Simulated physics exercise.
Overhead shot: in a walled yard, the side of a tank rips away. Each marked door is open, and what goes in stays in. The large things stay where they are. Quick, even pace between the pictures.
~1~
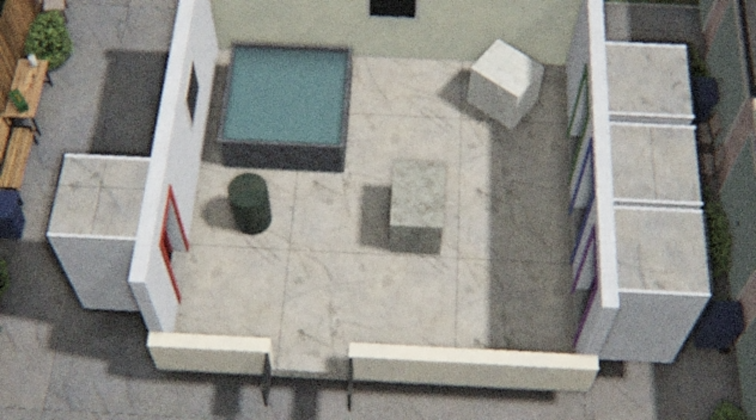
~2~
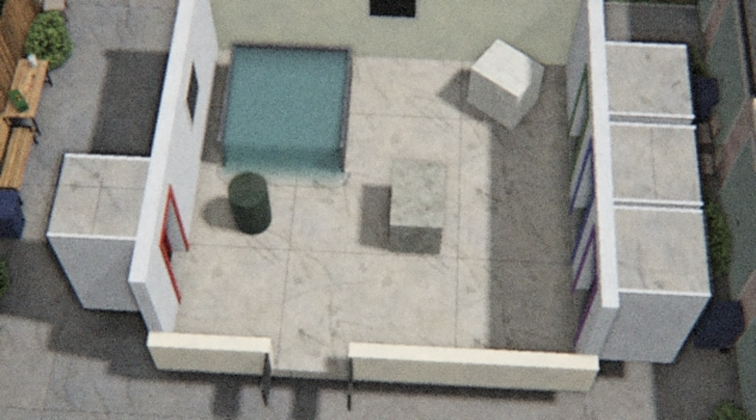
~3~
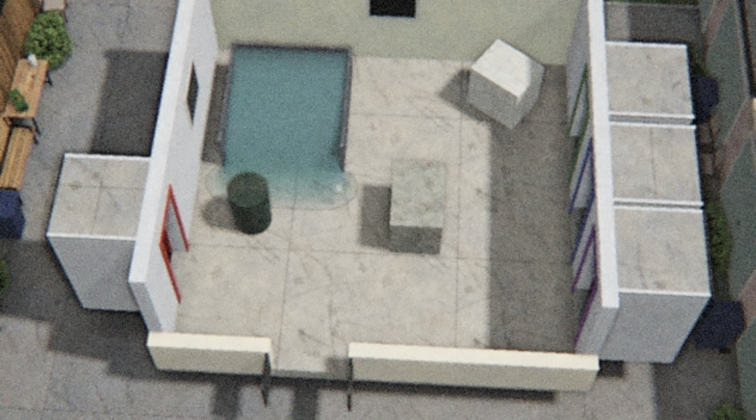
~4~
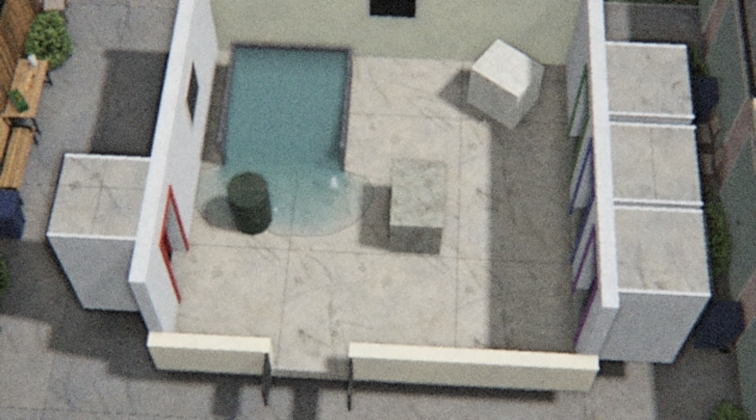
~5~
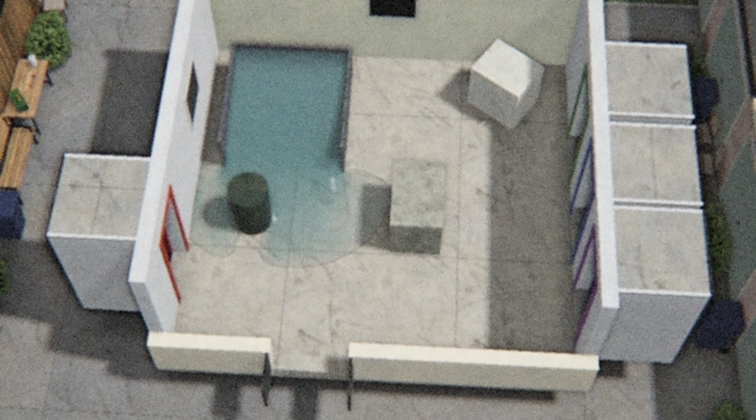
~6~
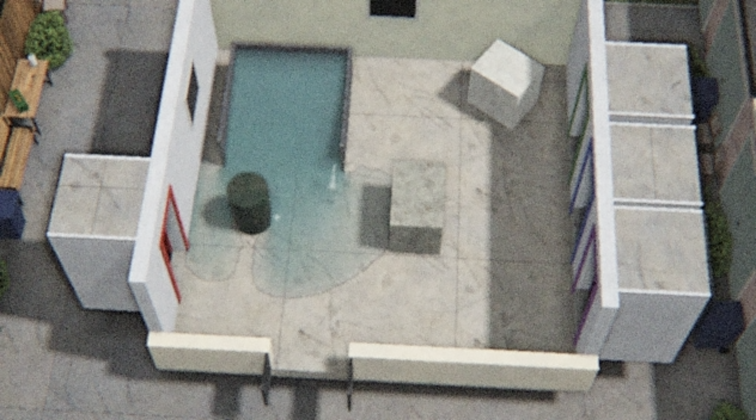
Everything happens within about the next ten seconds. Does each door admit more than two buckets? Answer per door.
The red door: It does; the blue door: It does not; the green door: It does not; the purple door: It does not.
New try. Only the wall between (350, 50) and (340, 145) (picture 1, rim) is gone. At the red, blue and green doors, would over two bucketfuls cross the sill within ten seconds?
Lab note: The red one tops the threshold; the blue one sits below the threshold; the green one tops the threshold.
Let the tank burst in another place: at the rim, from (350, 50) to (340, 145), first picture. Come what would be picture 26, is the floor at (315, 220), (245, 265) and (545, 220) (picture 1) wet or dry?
Taken in turn they're unwetted, unwetted and swamped.
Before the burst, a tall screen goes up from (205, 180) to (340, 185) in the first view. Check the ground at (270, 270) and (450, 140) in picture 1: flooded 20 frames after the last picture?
Not wet, soaked.
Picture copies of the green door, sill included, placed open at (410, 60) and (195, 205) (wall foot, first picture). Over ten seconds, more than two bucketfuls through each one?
Going in order, the first one stays short and the second one exceeds it.
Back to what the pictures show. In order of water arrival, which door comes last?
My answer: The green one.
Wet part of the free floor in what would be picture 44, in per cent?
I reckon 85 per cent or so.
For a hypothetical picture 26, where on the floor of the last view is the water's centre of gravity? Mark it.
Centre of mass: Roughly (310, 238).
A moment on, water covers 35 % of the floor; the red door under two buckets in, the blue door not reached, the green door not reached, the purple door not reached.
Next, water covers 45 % of the floor; the red door over two buckets in, the blue door not reached, the green door not reached, the purple door not reached.
Then, water covers 55 % of the floor; the red door over two buckets in, the blue door not reached, the green door not reached, the purple door wet at the sill, nothing in.
Later, water covers 85 % of the floor; the red door over two buckets in, the blue door wet at the sill, nothing in, the green door wet at the sill, nothing in, the purple door wet at the sill, nothing in.
In the end, water covers 95 % of the floor; the red door far over two buckets in, the blue door wet at the sill, nothing in, the green door wet at the sill, nothing in, the purple door wet at the sill, nothing in.
